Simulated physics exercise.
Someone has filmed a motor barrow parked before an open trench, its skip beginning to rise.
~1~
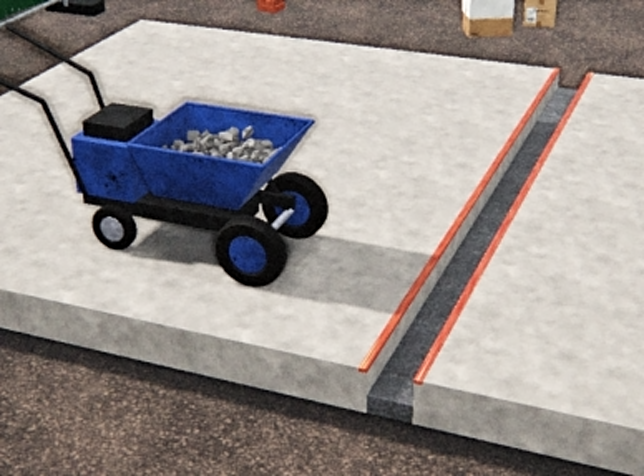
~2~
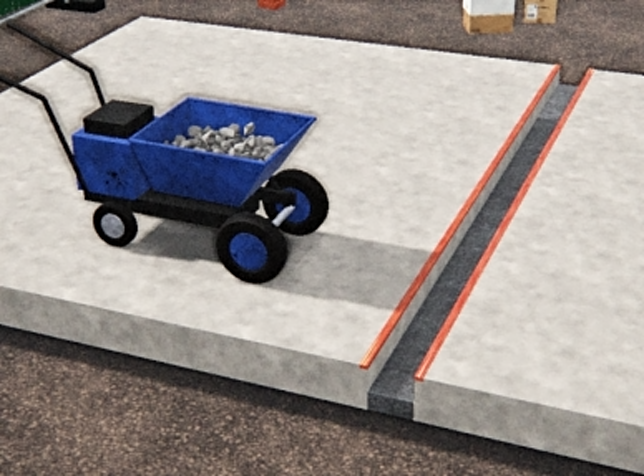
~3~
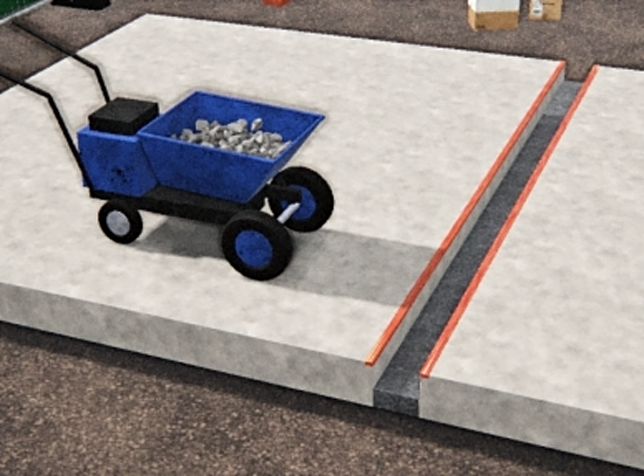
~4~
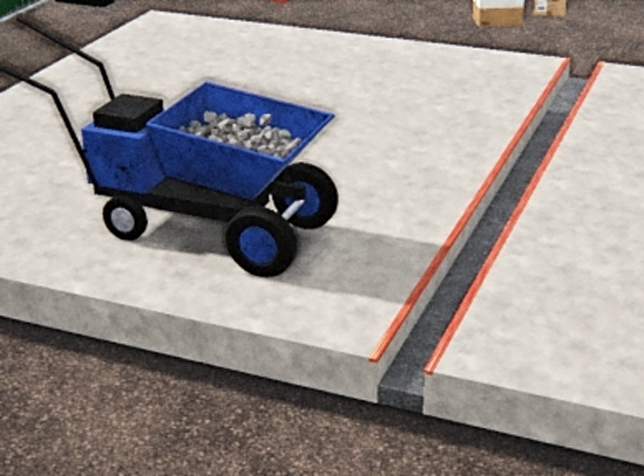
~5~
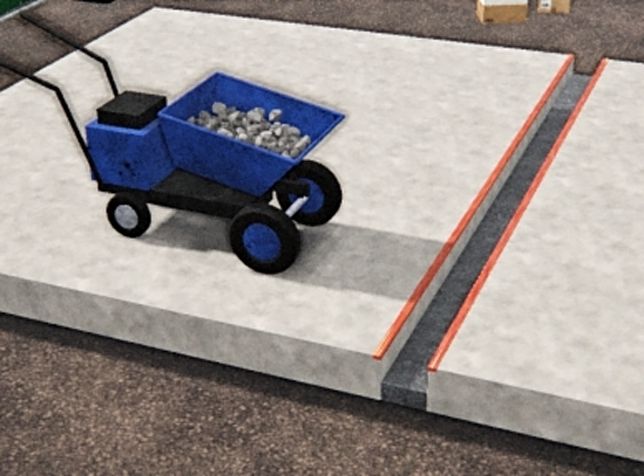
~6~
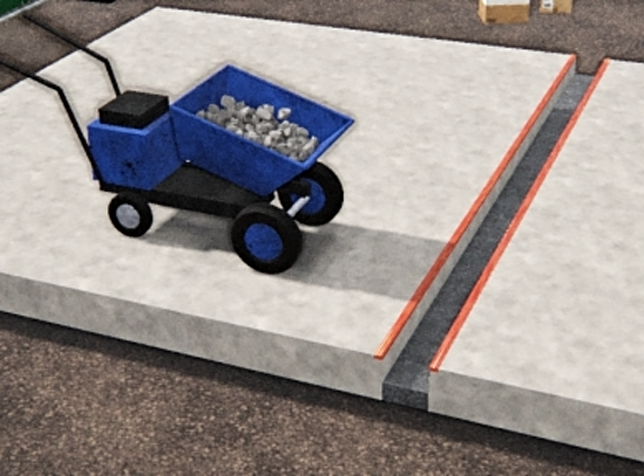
In this clip, a blue motor barrow loaded with broken stones stands on a pale slab before an open, orange-edged trench, and its skip, level at first, gradually tilts toward the right as its back end rises.
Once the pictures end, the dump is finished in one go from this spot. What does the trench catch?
It catches under half.
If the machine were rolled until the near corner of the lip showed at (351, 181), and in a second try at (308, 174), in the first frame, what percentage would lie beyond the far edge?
In turn 50 and 10 in a hundred.
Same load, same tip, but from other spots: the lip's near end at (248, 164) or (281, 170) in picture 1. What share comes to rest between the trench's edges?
Near 20 % and 50 %.
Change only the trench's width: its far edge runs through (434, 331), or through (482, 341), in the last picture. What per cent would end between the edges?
About 30 and 30 per cent.
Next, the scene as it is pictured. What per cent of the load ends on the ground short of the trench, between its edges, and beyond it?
About: Short 55, between 35, beyond 0 per cent.
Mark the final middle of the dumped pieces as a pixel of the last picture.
Close to (416, 267).
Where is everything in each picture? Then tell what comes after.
Lip of the skip at (264, 167), level; top of the load at (219, 156), broken stones; first edge of the trench at (383, 336); far edge at (437, 347), the trench under half as wide as the skip, and about half as deep as wide, in the first frame.
Lip of the skip at (266, 164), level; top of the load at (221, 152), in the second frame.
Lip of the skip at (275, 163), tipped barely; top of the load at (228, 148), in the third frame.
Lip of the skip at (285, 162), tipped a little; top of the load at (222, 141), in the fourth frame.
Lip of the skip at (296, 163), tipped a little; top of the load at (231, 134), in the fifth frame.
Lip of the skip at (306, 168), tipped clearly; top of the load at (230, 128); first edge of the trench at (399, 323); far edge at (453, 335), in the sixth frame.
Soon after the last picture, skip tipped steeply; all in the skip.
A little later, skip tipped steeply; nearly all in the skip; a stray few short of the trench; a stray few falling.
Later still, skip tipped right over; about a third in the skip; about half short of the trench; about a quarter in or heaped over the trench; a stray few beyond it.
By the end, skip tipped right over; a small part in the skip; about half short of the trench; about a third in or heaped over the trench; a stray few beyond it.
